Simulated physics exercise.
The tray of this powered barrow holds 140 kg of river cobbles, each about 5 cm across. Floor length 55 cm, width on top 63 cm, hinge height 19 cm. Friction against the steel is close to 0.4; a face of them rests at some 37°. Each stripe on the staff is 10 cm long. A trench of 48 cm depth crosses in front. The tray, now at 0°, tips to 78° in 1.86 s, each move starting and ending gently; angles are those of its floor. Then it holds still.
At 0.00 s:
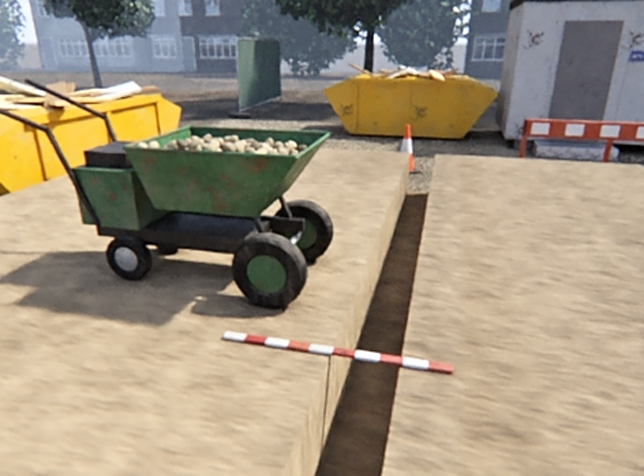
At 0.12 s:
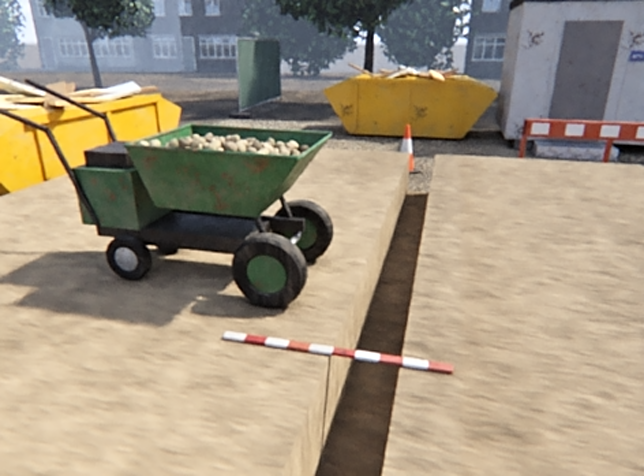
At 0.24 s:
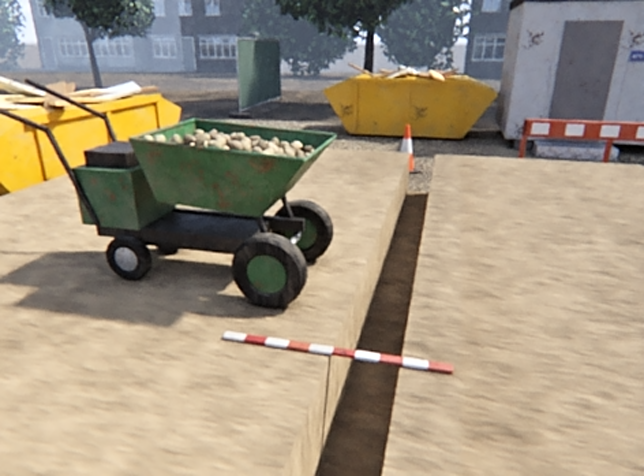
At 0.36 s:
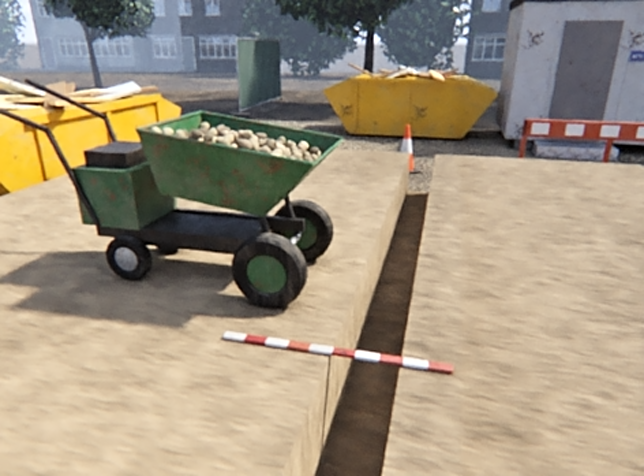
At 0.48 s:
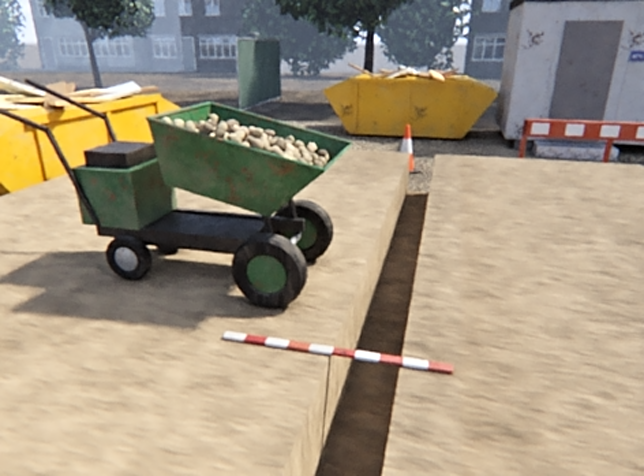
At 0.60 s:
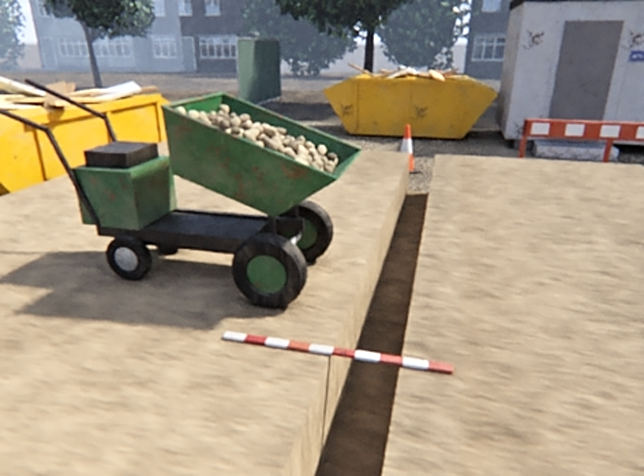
On a building site, the green tray of a small powered barrow, loaded with rounded stones, tilted slowly toward the narrow trench on its right, its back end rising while the wheels stayed still.
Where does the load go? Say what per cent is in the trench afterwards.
Roughly 35 per cent ends in the trench.
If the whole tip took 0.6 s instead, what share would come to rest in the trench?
Then about 15 per cent.
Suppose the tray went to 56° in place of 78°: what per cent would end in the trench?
Then about 20 per cent.
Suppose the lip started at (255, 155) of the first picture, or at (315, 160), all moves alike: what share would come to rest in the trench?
First some 85, then 10 per cent.
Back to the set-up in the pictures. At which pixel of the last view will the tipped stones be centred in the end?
Around (440, 294).
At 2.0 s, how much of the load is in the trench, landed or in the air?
About 10 per cent by then.
After 1.4 s the floor is at 66°; 97 % in the tray, 2 % in the trench, 2 % past the trench; the foremost stones are at (425, 274).
After 2.0 s the floor is at 78°; 39 % in the tray, 8 % in the trench, 53 % past the trench; the foremost stones are at (554, 306).
After 2.3 s the floor is at 78°; 12 % in the tray, 19 % in the trench, 69 % past the trench; the foremost stones are at (618, 306).
After 4.3 s the floor is at 78°; 0 % in the tray, 35 % in the trench, 65 % past the trench; the foremost stones are past the picture's edge.
